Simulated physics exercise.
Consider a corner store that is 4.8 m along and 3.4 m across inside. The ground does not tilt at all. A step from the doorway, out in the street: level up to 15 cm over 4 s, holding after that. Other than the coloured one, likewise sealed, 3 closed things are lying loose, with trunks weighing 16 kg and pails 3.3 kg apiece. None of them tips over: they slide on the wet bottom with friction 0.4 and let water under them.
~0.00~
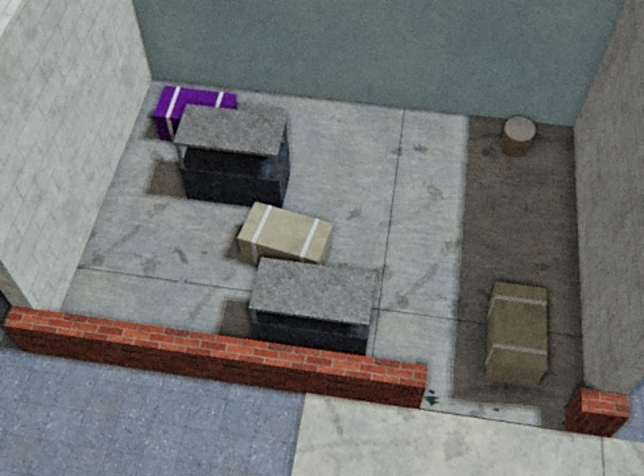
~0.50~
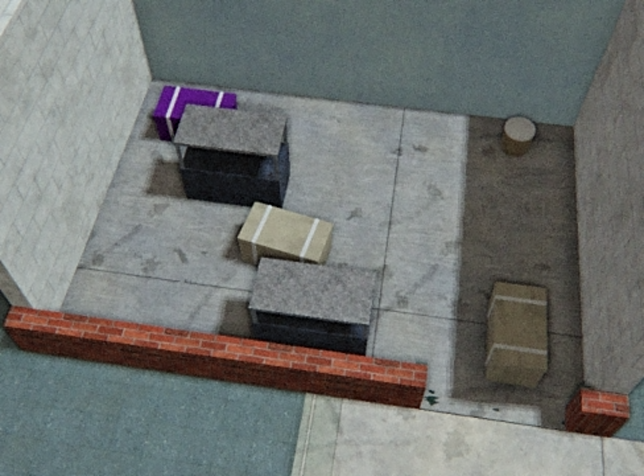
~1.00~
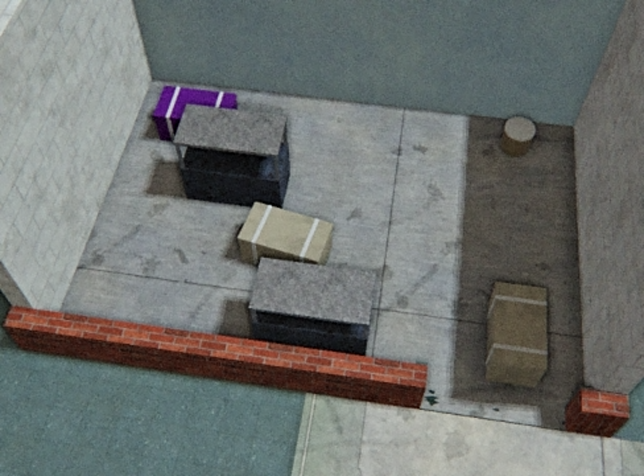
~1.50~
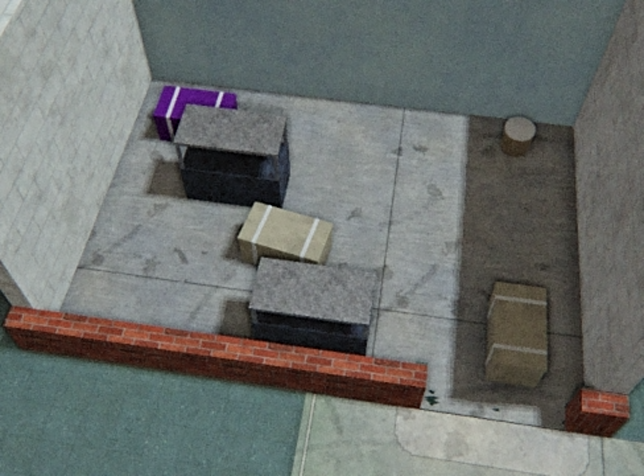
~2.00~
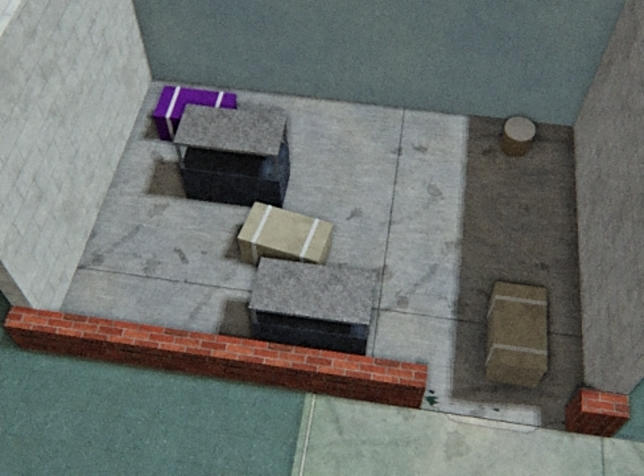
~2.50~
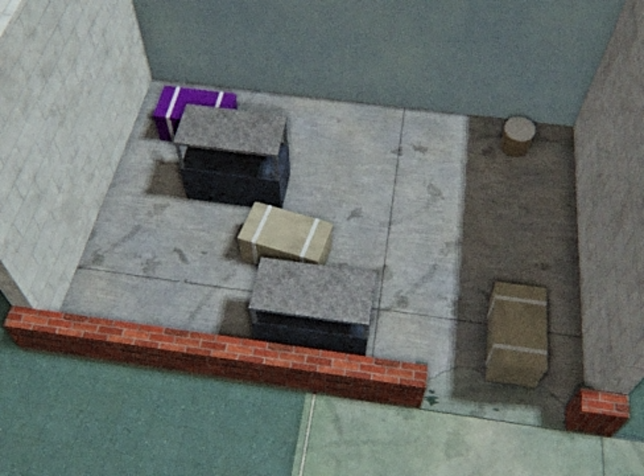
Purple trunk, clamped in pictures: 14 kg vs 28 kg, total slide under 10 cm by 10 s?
Heavier only.
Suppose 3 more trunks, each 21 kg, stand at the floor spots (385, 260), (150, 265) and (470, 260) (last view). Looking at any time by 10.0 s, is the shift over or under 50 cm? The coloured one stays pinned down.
Answer by position: Outside the range; inside the range; outside the range.
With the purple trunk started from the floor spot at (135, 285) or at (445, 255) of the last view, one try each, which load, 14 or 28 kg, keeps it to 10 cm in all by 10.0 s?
In that order: The smaller is enough; neither holds.
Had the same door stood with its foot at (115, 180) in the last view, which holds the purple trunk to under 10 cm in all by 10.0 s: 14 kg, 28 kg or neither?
The answer is that neither mass suffices.
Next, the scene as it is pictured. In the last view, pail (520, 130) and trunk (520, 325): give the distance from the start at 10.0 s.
They sit 150 cm and 250 cm away, in the order given.
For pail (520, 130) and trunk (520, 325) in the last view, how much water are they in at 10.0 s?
Around 8 cm and 7 cm.
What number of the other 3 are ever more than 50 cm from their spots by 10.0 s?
Counting them up, I find 2.
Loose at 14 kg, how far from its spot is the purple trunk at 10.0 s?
Close to 20 centimetres.
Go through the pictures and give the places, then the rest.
The first frame shows the purple trunk at (195, 105), on the bottom; water covers 0.0 m2; 0 of 4 have shifted.
The second frame shows the purple trunk at (195, 105), on the bottom; 0.0 m2 under water; 0 of 4 have shifted.
The third frame shows the purple trunk at (195, 105) rests on the ground; water covers 0.0 m2; 0 of 4 have shifted.
The fourth frame shows the purple trunk at (195, 105), on the bottom; 0.0 m2 under water; 0 of 4 have shifted.
The fifth frame shows the purple trunk at (195, 105) rests on the ground; water covers 0.0 m2; 0 of 4 have shifted.
The sixth frame shows the purple trunk at (195, 105), on the bottom; water covers 0.2 m2; 0 of 4 have shifted.
After 3.5 s the purple trunk would be 0 cm from its start with 14 kg and 0 cm from its start with 28 kg; 0 cm of water round it then.
After 4.5 s the purple trunk would be 0 cm from its start with 14 kg and 0 cm from its start with 28 kg; 0 cm of water round it then.
After 7.0 s the purple trunk would be 0 cm from its start with 14 kg and 0 cm from its start with 28 kg; 0 cm of water round it then.
After 10.0 s the purple trunk would be 21 cm from its start with 14 kg and 0 cm from its start with 28 kg; 6 cm of water round it then.
